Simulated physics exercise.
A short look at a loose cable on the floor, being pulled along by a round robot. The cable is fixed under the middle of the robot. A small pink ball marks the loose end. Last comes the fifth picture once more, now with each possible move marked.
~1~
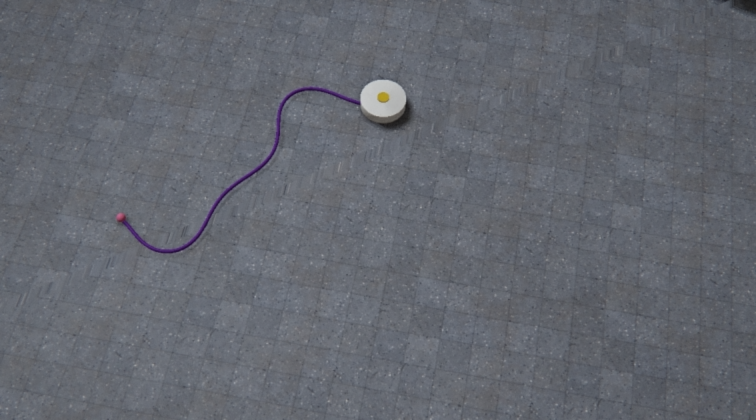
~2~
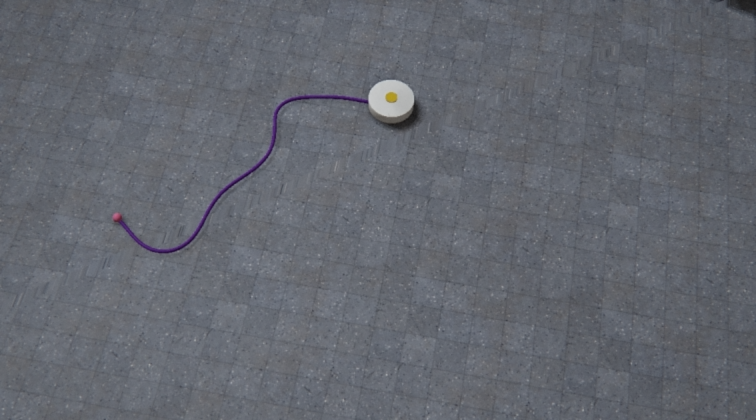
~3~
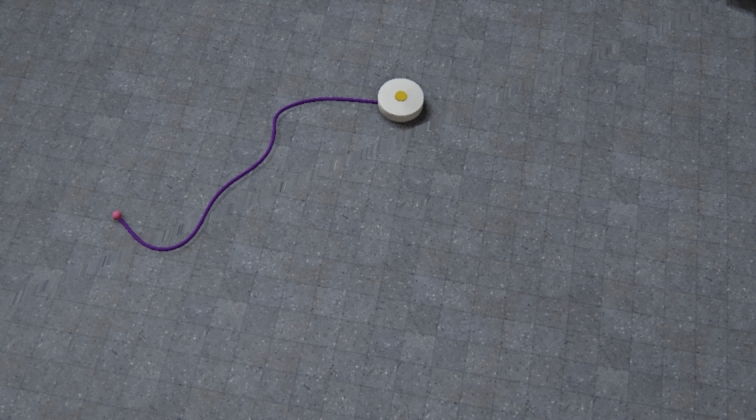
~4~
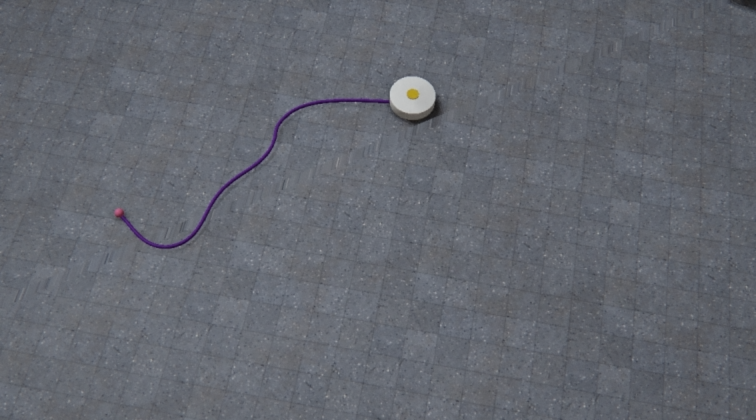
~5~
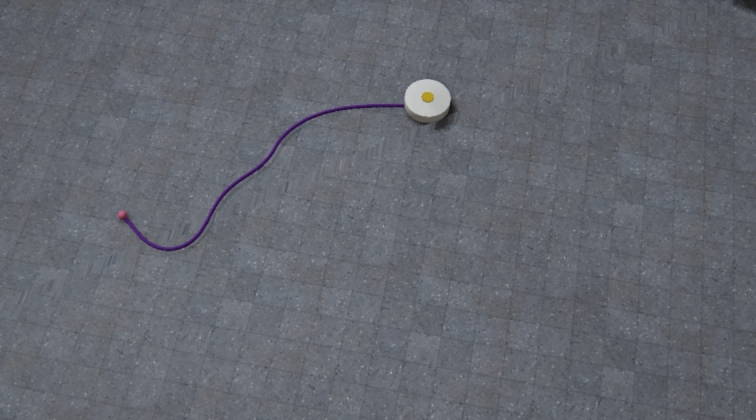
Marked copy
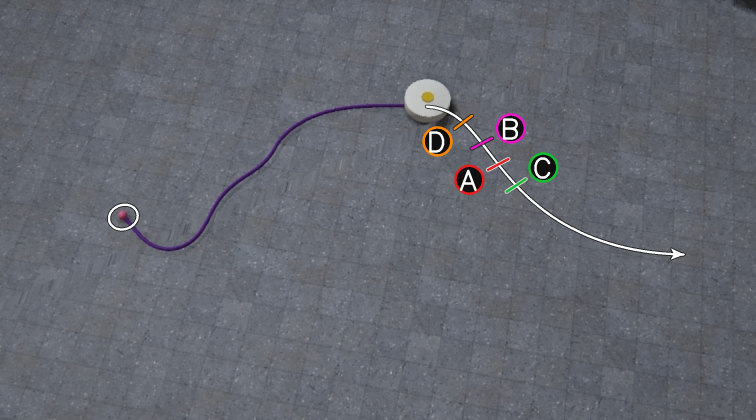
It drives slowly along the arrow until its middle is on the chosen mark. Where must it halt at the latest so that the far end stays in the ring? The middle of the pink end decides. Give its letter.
The farthest safe stop is C.
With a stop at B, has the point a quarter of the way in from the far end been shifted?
By then, yes.
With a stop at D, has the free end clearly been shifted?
No.
On the marked copy, A at (498, 164); B at (482, 143); C at (516, 185); D at (463, 122); the ring at (123, 217); the route from (427, 107) via (533, 201) to (684, 254).
With C. Early on, robot (467, 120), middle of the cable (279, 164), free end (123, 215).
Further on, robot (494, 153), middle of the cable (299, 167), free end (124, 216).
At the end, robot (517, 181), middle of the cable (319, 174), free end (130, 220); the free end is still in its ring.
As for the rest, A is safe but short; B is safe but short; D is safe but short.
